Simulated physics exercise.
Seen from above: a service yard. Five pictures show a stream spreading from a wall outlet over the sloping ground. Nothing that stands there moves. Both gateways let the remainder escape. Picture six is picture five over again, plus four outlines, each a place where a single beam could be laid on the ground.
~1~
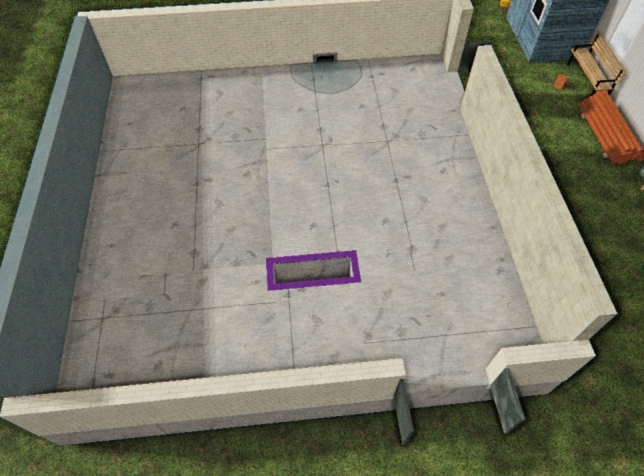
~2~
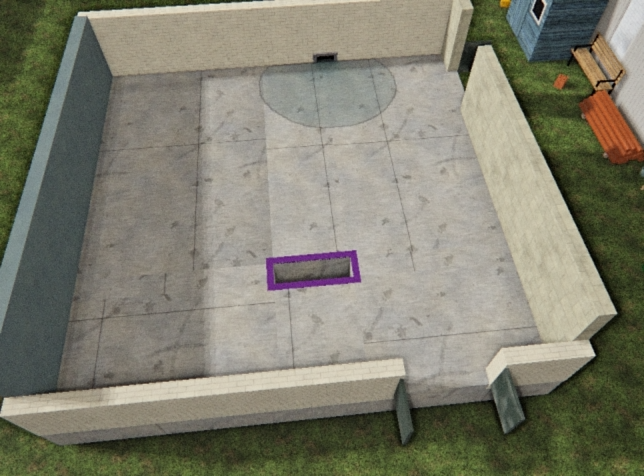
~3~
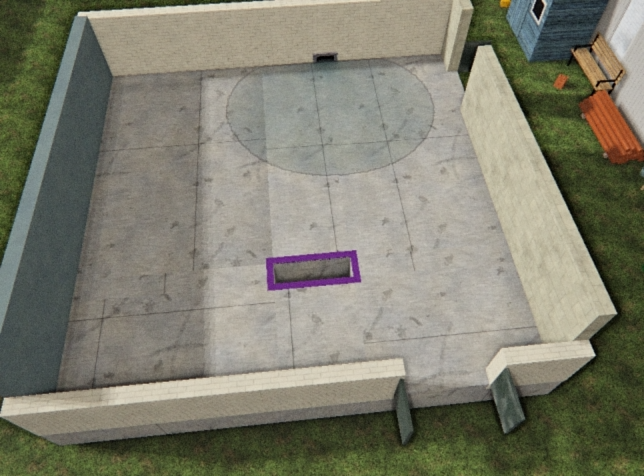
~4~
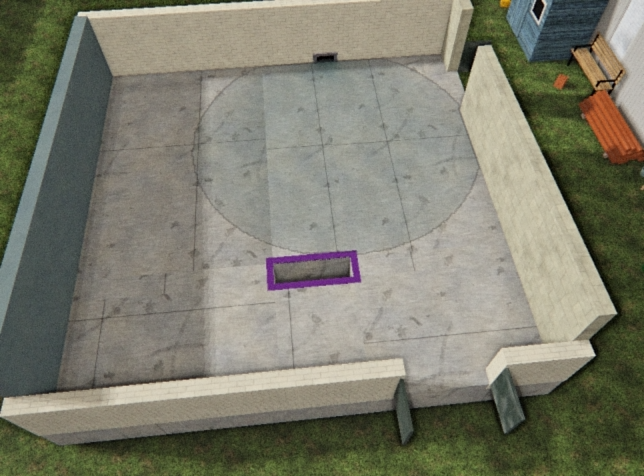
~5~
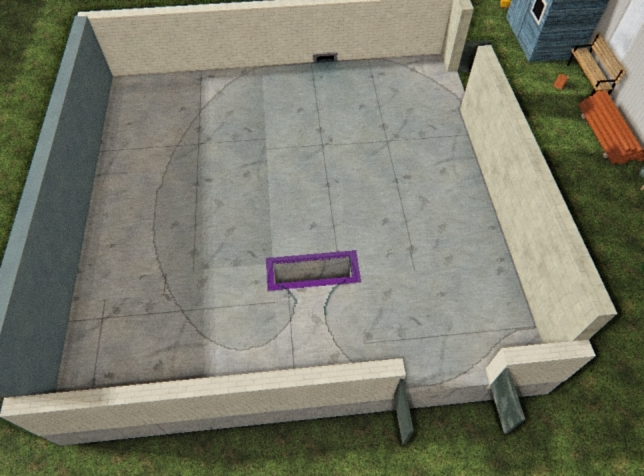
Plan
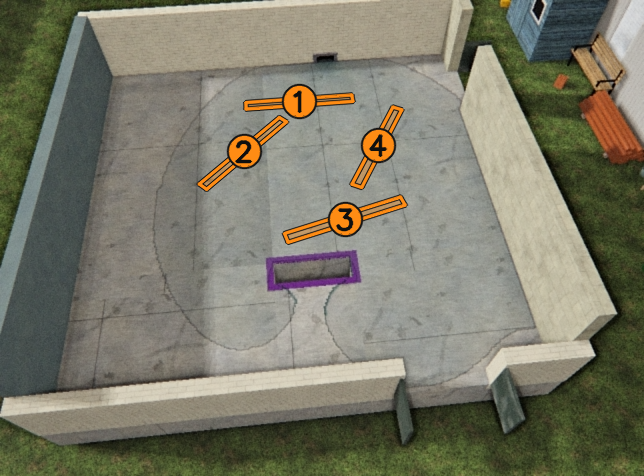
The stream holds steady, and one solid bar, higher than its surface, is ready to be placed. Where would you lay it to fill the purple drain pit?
I would pick place 4.
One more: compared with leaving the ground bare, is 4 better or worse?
It is better.
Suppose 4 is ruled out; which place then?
That is place 2.
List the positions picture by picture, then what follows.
Outfall at (325, 58); purple drain pit at (313, 270); open gate at (441, 374); open gate at (453, 90); front seen at (328, 90), 3 % of the ground wet; purple drain pit still dry, in the first frame.
Front seen at (377, 114), 9 % of the ground wet; purple drain pit still dry, in the second frame.
Front seen at (341, 172), 21 % of the ground wet; purple drain pit still dry, in the third frame.
Front seen at (393, 244), 41 % of the ground wet; purple drain pit still dry, in the fourth frame.
Front seen at (520, 316), 63 % of the ground wet; purple drain pit taking water, in the fifth frame.
On the marked copy, 1 from (246, 105) to (352, 98); 2 from (202, 186) to (282, 119); 3 from (286, 237) to (402, 201); 4 from (356, 185) to (397, 108).
If 1 is chosen, about 7 % of the stream goes into the purple drain pit, about 85 % out by the gates.
If 2 is chosen, about 22 % of the stream goes into the purple drain pit, about 69 % out by the gates.
If 3 is chosen, about 7 % of the stream goes into the purple drain pit, about 84 % out by the gates.
If 4 is chosen, about 41 % of the stream goes into the purple drain pit, about 52 % out by the gates.
